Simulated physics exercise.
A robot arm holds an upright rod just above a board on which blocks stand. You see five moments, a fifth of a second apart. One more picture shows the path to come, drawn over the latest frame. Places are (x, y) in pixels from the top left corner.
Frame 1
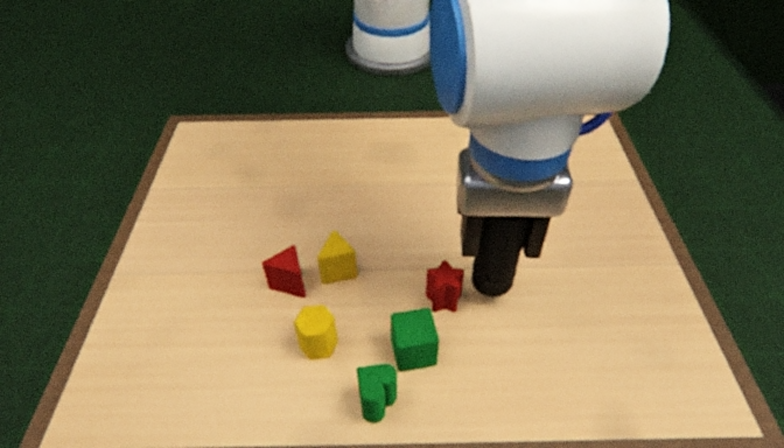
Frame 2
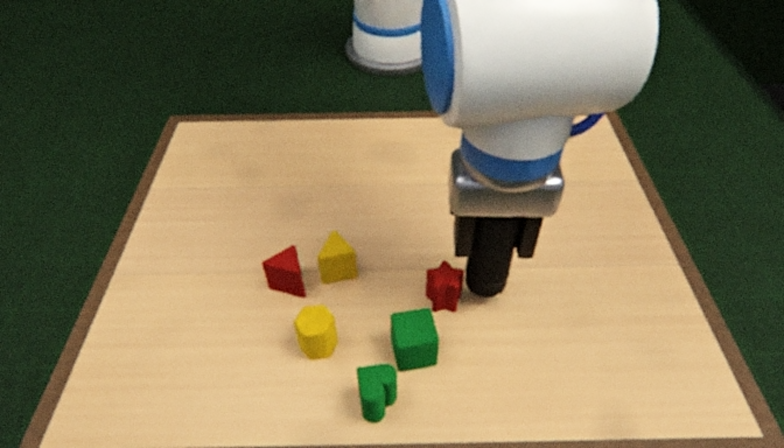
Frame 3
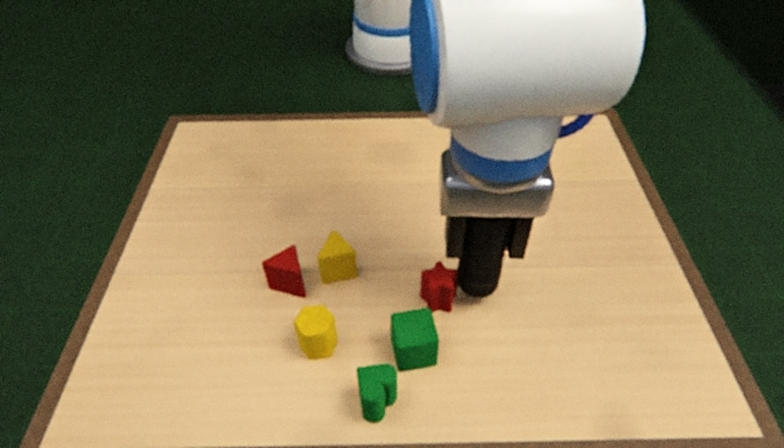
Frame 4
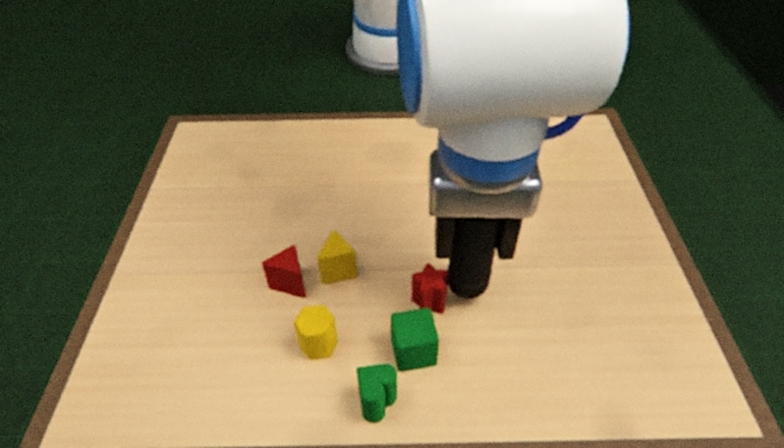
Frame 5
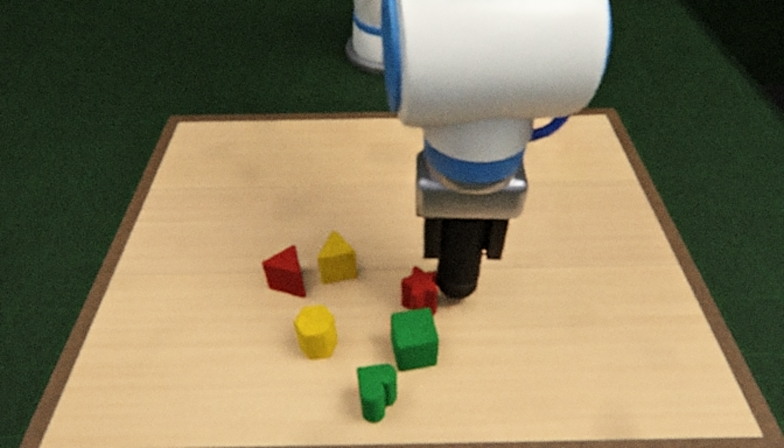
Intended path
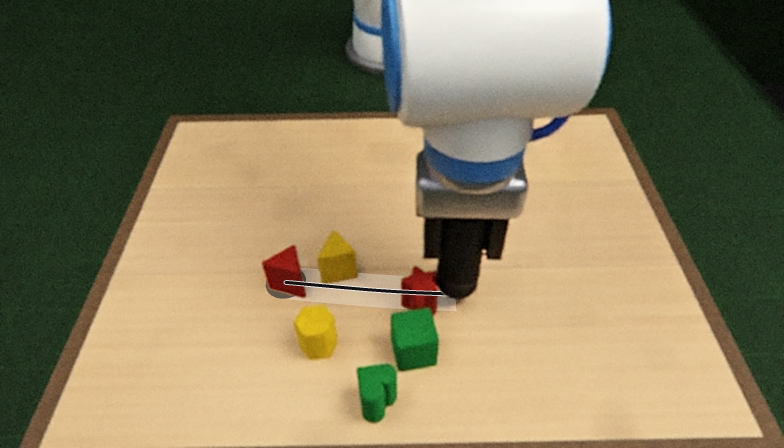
The video shows a robot arm holding a dark rod upright over a wooden board with red, yellow and green blocks; the rod moves left, meets the red star and pushes it a short way left, while the other blocks stay still.
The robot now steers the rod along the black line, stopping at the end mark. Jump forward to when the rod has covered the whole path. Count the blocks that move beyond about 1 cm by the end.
It should be three or more.
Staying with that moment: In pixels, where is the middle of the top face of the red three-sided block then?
Somewhere near (247, 253).
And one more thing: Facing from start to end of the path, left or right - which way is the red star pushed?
It will end up to the left.
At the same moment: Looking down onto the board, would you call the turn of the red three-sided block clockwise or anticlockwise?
Answer: Clockwise.
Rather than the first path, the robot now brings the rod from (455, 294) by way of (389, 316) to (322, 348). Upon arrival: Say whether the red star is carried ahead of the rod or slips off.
It stays on the rod's front.
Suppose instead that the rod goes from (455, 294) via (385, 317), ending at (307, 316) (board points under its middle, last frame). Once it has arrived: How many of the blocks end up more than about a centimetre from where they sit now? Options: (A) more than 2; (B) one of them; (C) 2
It's C.
The drawn path runs straight from (455, 294) to (286, 282).
What follows on the original path. One third of the way, rod (397, 281); red star (381, 292), turned 65° anticlockwise.
Two thirds of the way, rod (339, 276); yellow three-sided block (323, 239), turned 15° anticlockwise; red star (374, 294), turned 95° anticlockwise.
At the end, rod (283, 271); red three-sided block (247, 253), turned 20° clockwise; yellow three-sided block (312, 233), turned 20° clockwise; green square not moved; red star (374, 294), turned 95° anticlockwise.
